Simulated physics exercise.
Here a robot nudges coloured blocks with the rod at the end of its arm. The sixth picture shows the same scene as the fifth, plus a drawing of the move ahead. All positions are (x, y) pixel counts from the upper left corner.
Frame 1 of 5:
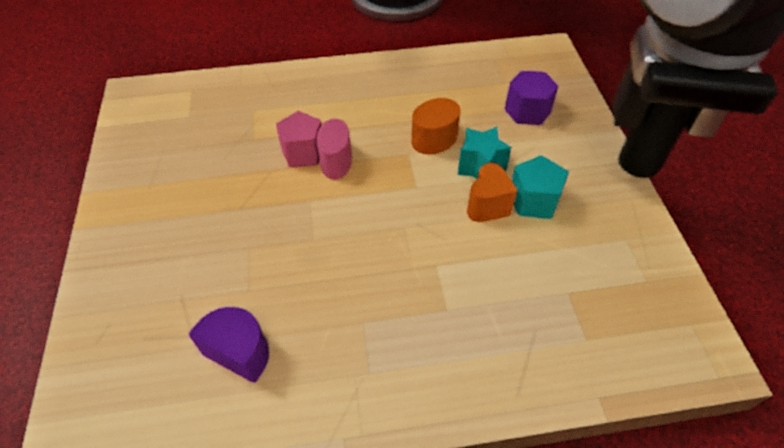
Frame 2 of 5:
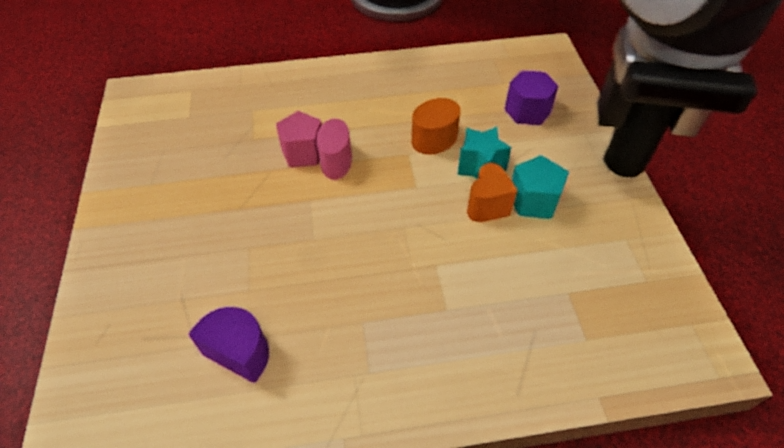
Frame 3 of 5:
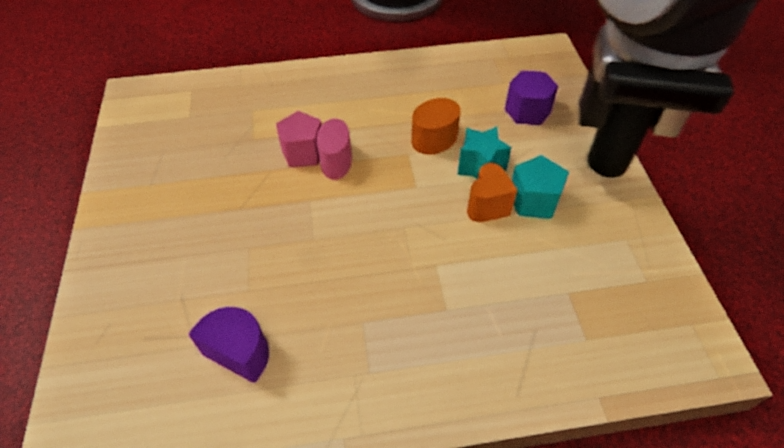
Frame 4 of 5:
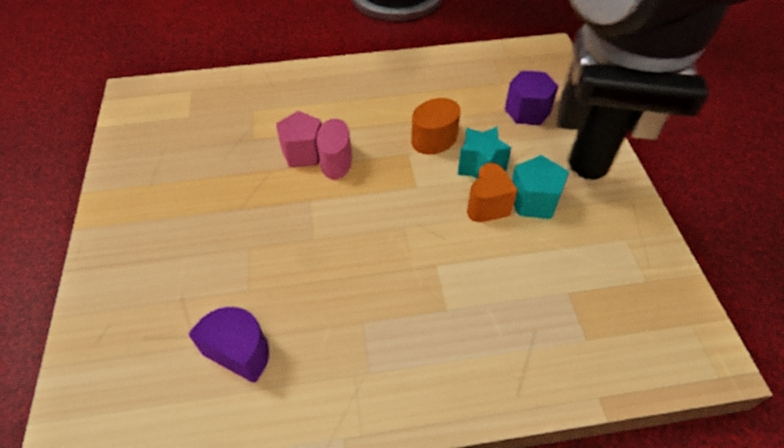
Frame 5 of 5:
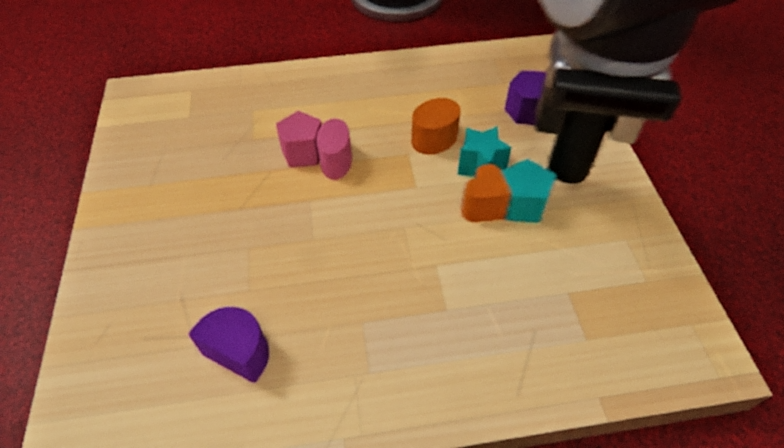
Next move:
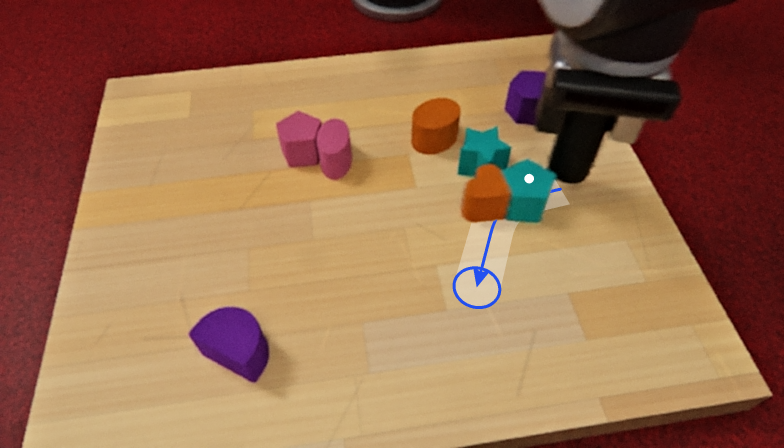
The robot's black rod slides left and nudges the turquoise pentagon and orange heart slightly left.
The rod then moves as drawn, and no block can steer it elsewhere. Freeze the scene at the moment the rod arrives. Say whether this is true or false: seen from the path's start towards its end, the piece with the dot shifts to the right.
That statement is accurate.
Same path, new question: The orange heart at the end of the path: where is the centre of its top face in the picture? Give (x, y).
It will end up at (409, 191).
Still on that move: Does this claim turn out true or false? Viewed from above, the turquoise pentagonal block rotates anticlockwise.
That is false.
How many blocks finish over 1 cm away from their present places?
When the path ends, I think you'll find two blocks out of place by more than 1 cm.
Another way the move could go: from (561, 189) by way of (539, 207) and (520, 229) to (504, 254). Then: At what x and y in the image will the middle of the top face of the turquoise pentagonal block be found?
It should be at (463, 217) by then.
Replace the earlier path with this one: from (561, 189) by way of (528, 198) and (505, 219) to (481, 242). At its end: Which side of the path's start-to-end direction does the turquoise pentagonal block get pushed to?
It's pushed right.
The drawn path runs from (561, 189) by way of (513, 203) and (489, 240) to (477, 287); the dot is on the turquoise pentagonal block.
The first path, step by step. One third of the way, rod (517, 184); orange heart (432, 191); turquoise pentagonal block (475, 191).
Two thirds of the way, rod (493, 222); orange heart (410, 191), turned 40° clockwise; turquoise pentagonal block (447, 214), turned 50° clockwise.
At the end, rod (481, 270); turquoise star-shaped block not moved; orange heart (409, 191), turned 45° clockwise; turquoise pentagonal block (441, 224), turned 80° clockwise.
